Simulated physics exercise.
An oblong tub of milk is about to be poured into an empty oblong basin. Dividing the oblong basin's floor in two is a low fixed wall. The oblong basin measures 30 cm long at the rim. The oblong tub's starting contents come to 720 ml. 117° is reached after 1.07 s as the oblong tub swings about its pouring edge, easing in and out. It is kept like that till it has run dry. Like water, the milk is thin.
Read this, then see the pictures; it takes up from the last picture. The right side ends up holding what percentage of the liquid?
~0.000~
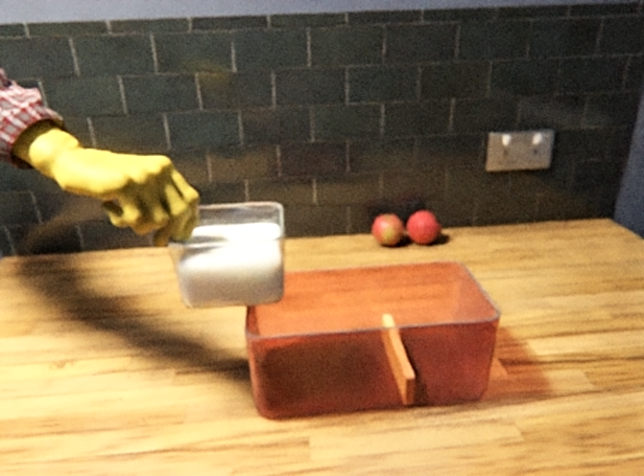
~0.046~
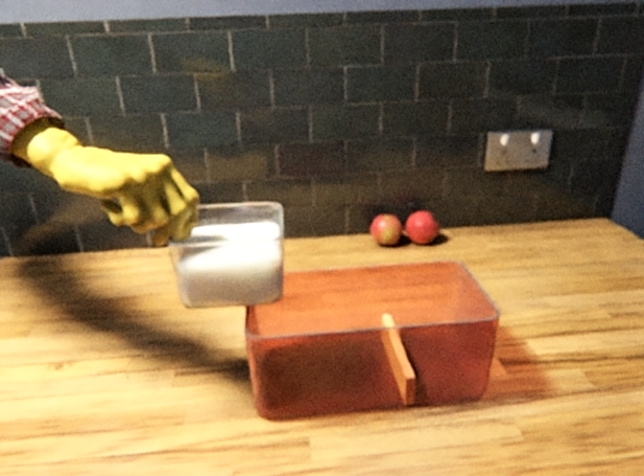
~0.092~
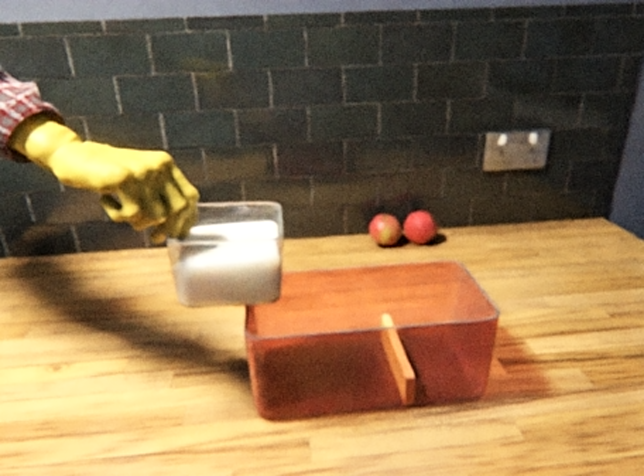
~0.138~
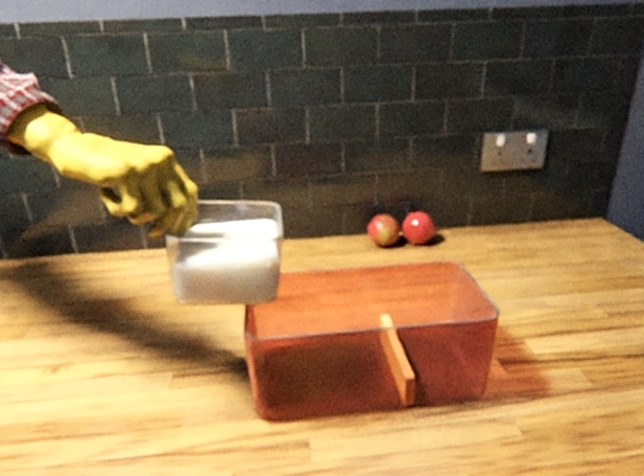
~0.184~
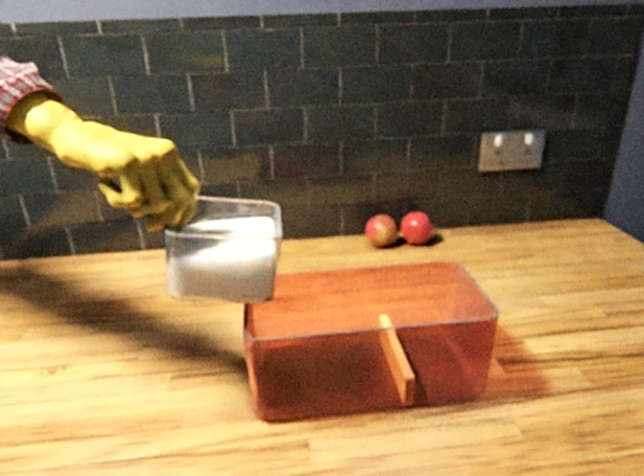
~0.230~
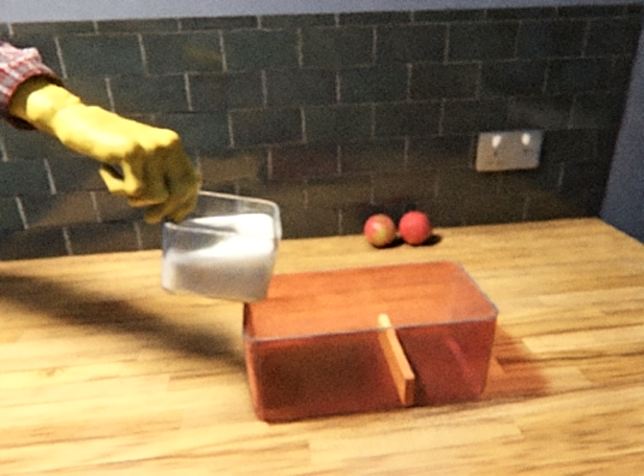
About 7 in every hundred parts.
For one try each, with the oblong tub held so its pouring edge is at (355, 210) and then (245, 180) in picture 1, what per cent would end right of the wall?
Try 1: 85 %; try 2: 10 %.
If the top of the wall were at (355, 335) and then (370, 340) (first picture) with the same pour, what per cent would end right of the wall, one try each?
Some 80 in a hundred, then some 50 in a hundred.
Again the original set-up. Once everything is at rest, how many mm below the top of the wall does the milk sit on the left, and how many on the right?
Near 18 mm for the left and near 40 mm for the right.
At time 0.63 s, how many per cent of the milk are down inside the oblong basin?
About 4 per cent.
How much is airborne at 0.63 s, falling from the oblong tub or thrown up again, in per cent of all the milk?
Around 30 in a hundred.
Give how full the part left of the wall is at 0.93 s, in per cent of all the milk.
Roughly 74 per cent.
After 0.63 s the tilt is 75° and 66 per cent is still to pour, 4 is left of the wall and 0 right of it.
After 0.93 s the tilt is 112° and 8 per cent is still to pour, 74 is left of the wall and 2 right of it.
After 1.24 s the tilt is 117° and 0 per cent is still to pour, 93 is left of the wall and 4 right of it.
After 1.57 s the tilt is 117° and 0 per cent is still to pour, 91 is left of the wall and 7 right of it.
In the end 91 per cent lies left of the wall, 7 right of it and 2 outside.
